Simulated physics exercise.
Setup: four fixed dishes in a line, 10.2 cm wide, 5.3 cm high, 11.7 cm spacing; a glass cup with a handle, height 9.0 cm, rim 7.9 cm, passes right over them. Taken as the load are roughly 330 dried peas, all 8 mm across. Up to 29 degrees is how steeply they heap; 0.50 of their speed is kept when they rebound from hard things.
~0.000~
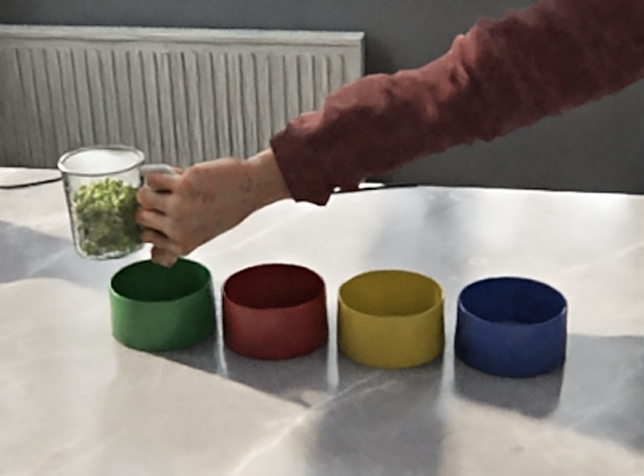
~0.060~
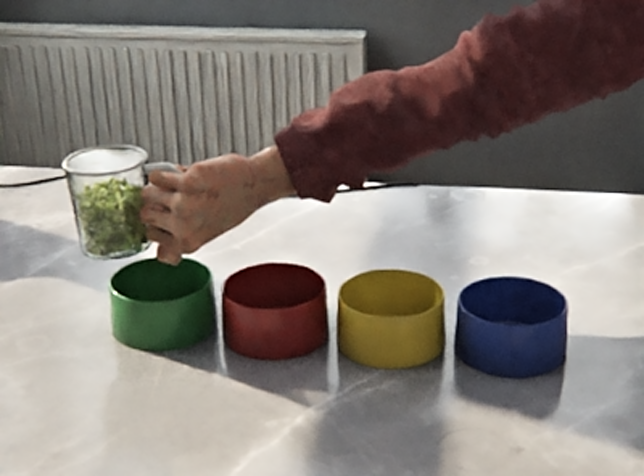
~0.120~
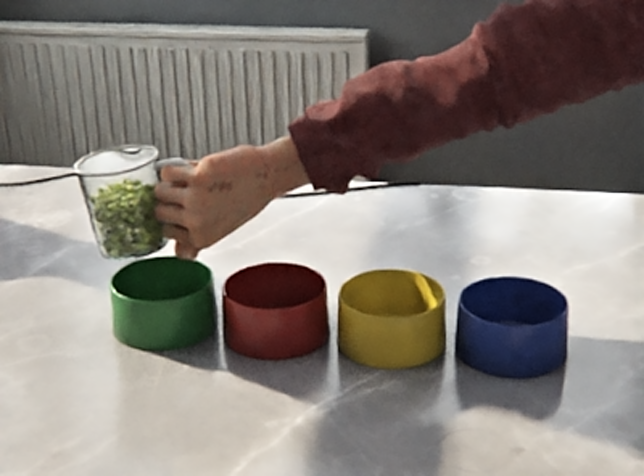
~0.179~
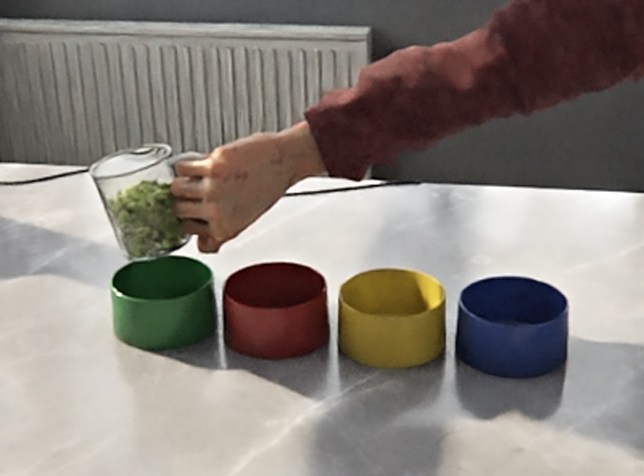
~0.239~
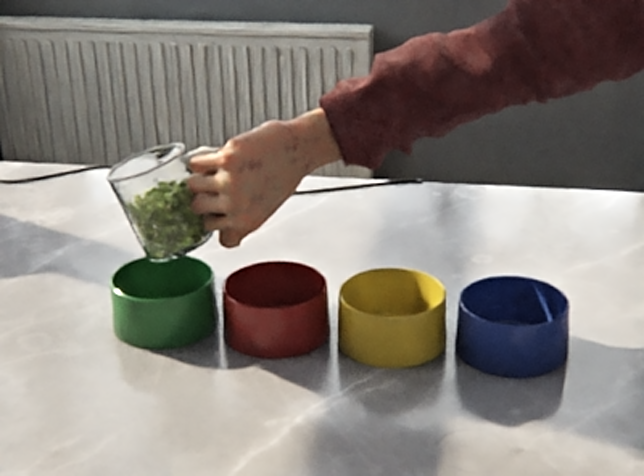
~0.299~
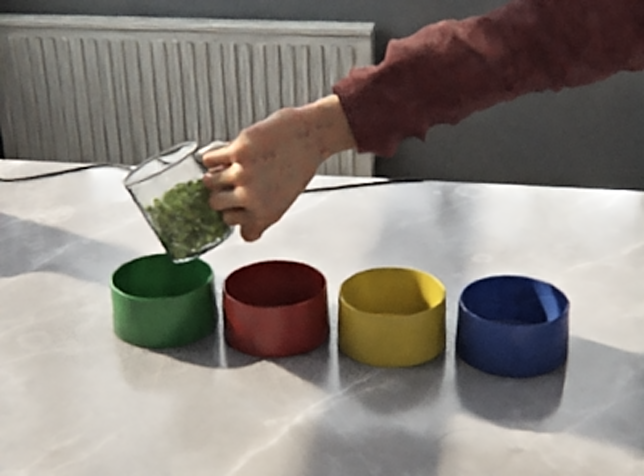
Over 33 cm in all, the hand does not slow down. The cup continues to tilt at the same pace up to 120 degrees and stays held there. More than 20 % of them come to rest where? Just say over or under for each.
Red dish: Is left with at most a fifth; blue dish: Is left with at most a fifth; green dish: Is left with at most a fifth; yellow dish: Is left with more than a fifth; counter: Is left with at most a fifth.
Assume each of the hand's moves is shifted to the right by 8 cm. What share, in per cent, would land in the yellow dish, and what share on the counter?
Shares in that case - yellow 10 / counter 20.
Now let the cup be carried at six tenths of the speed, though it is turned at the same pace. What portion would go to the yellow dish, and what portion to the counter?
Shares - yellow 0, counter 10.
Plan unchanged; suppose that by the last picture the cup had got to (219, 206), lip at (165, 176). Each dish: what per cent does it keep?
Per cent kept: Red 0; blue 0; green 0; yellow 100.
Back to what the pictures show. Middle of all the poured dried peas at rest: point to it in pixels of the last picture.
(383, 319) or so.
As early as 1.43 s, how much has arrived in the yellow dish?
About 80 percent up to now.
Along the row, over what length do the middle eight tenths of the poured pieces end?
That stretch measures near 6 centimetres.
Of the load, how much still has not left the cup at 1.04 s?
Reading: Approx. 95 %.
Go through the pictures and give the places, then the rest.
The first picture shows cup at (106, 203), tilt 0 degrees, lip at (63, 159), moved 0.0 cm; middle of the pieces at (111, 216); green dish at (161, 279); red dish at (274, 286); yellow dish at (391, 293); blue dish at (512, 301).
The second picture shows cup at (111, 203), tilt 2 degrees, lip at (67, 159), moved 0.5 cm; middle of the pieces at (117, 215).
The third picture shows cup at (126, 203), tilt 6 degrees, lip at (79, 163), moved 1.9 cm; middle of the pieces at (132, 215).
The fourth picture shows cup at (144, 203), tilt 12 degrees, lip at (94, 167), moved 3.8 cm; middle of the pieces at (151, 215).
The fifth picture shows cup at (163, 204), tilt 18 degrees, lip at (110, 172), moved 5.7 cm; middle of the pieces at (171, 214).
The sixth picture shows cup at (182, 204), tilt 25 degrees, lip at (126, 177), moved 7.6 cm; middle of the pieces at (191, 214); green dish at (162, 276); red dish at (275, 283); yellow dish at (392, 292); blue dish at (514, 300). The cup turns about 105 degrees a second and travels 32 cm a second.
Then, at 0.74 s, tilt 70 degrees; cup holds 100 %.
Then, at 1.04 s, tilt 101 degrees; cup holds 95 %, yellow 5 %.
After 1.43 s, tilt 120 degrees; cup holds 20 %, yellow 80 %.
At rest (2.2 s), red 0 %, blue 0 %, green 0 %, yellow 100 %, counter 0 %.
